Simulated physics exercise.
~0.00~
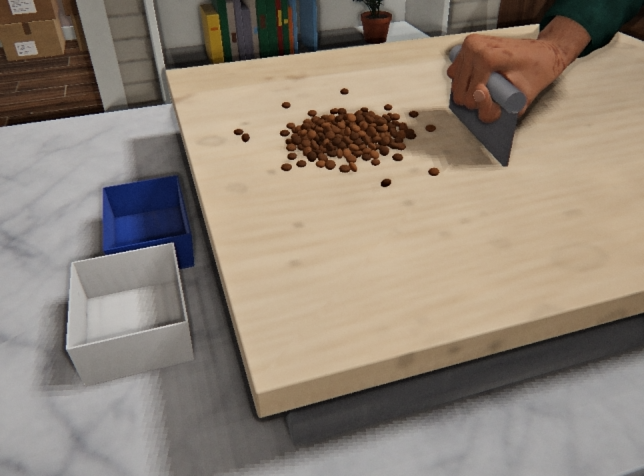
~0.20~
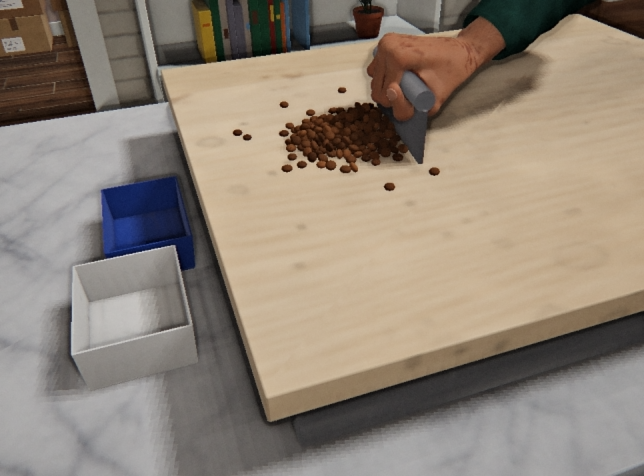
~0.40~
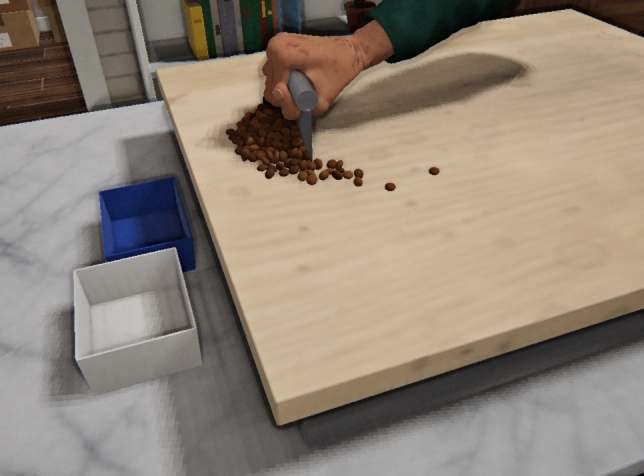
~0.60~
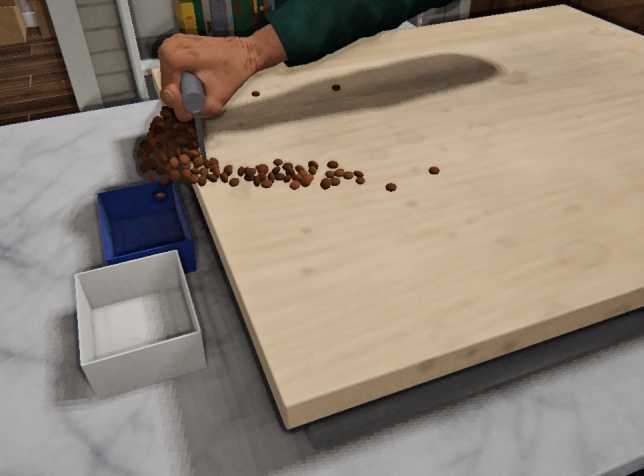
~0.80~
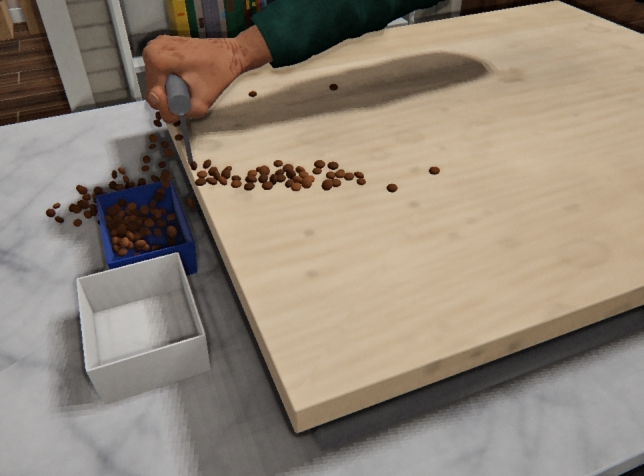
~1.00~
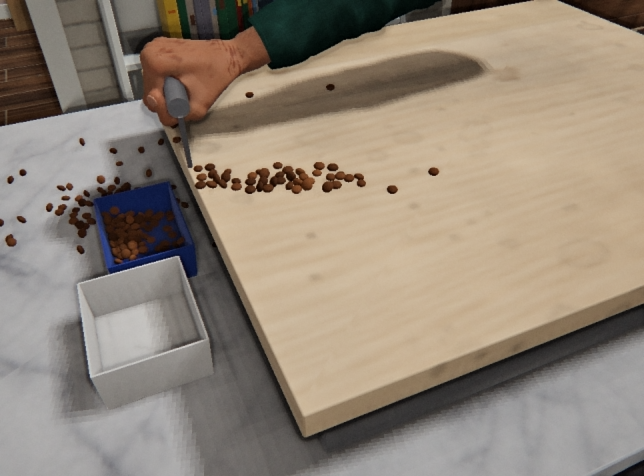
On a wooden board, a hand scrapes brown pieces left, some landing in a blue tin.
